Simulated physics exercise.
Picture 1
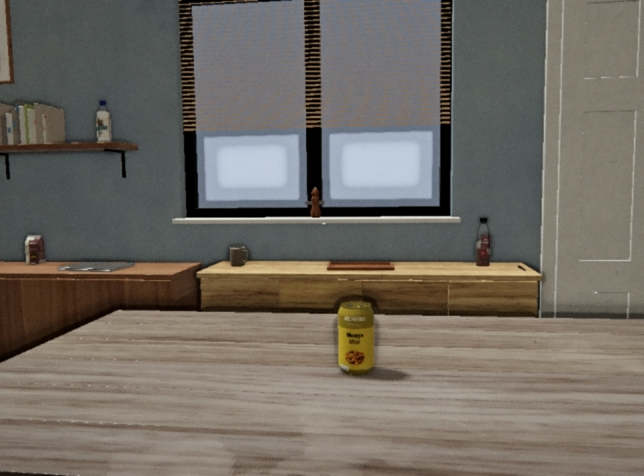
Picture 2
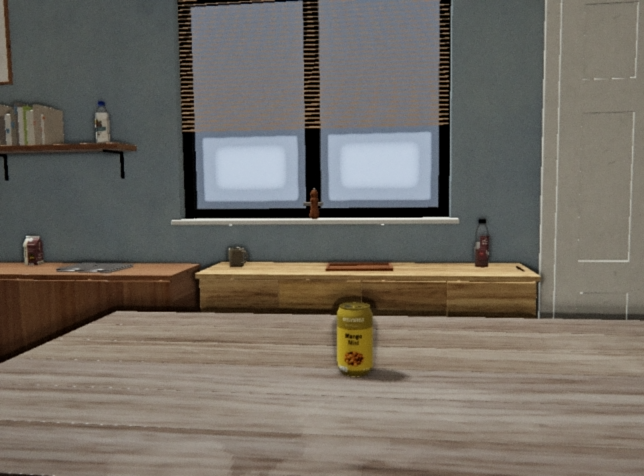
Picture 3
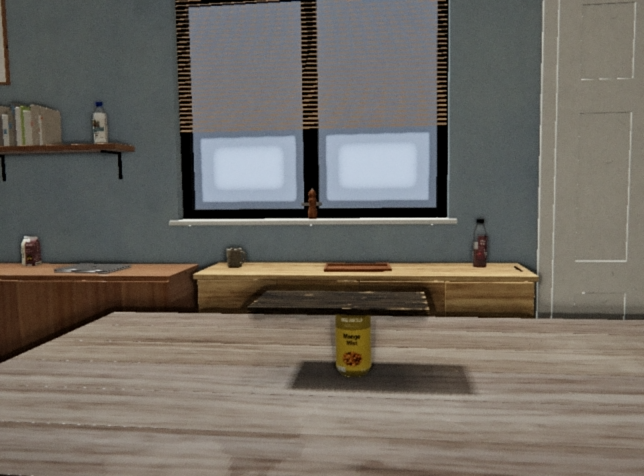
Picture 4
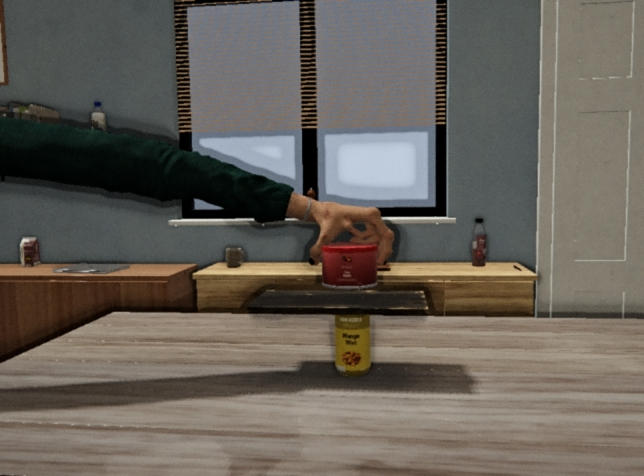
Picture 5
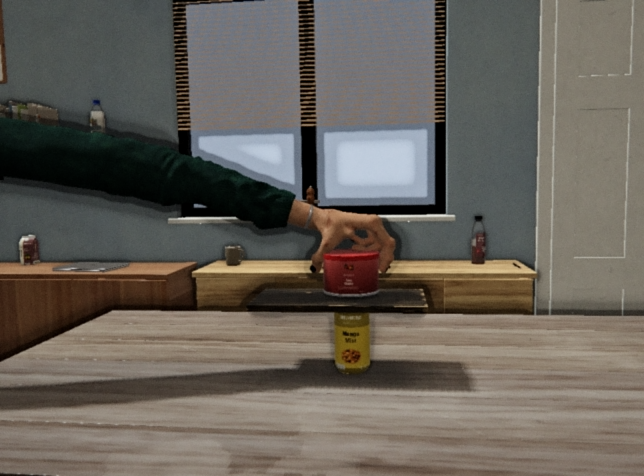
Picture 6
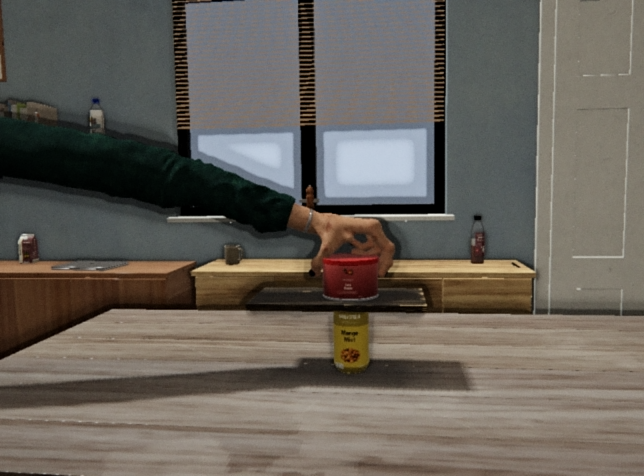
A hand lowers a red tub onto a dark board atop a yellow can.
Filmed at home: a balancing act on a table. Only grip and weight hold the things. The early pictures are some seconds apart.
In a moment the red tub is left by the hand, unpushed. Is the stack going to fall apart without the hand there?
No.
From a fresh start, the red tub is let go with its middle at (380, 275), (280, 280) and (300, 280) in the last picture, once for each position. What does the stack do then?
Try 1: Stands; try 2: Topples; try 3: Topples.
Then, 0.20 s past the last view, nothing moves.
Then, 0.50 s past the last view, red tub resting near (350, 277).
Finally, all 3 still in place. Final places as the last picture's camera would see them, red tub near (350, 277). The stack keeps its balance.
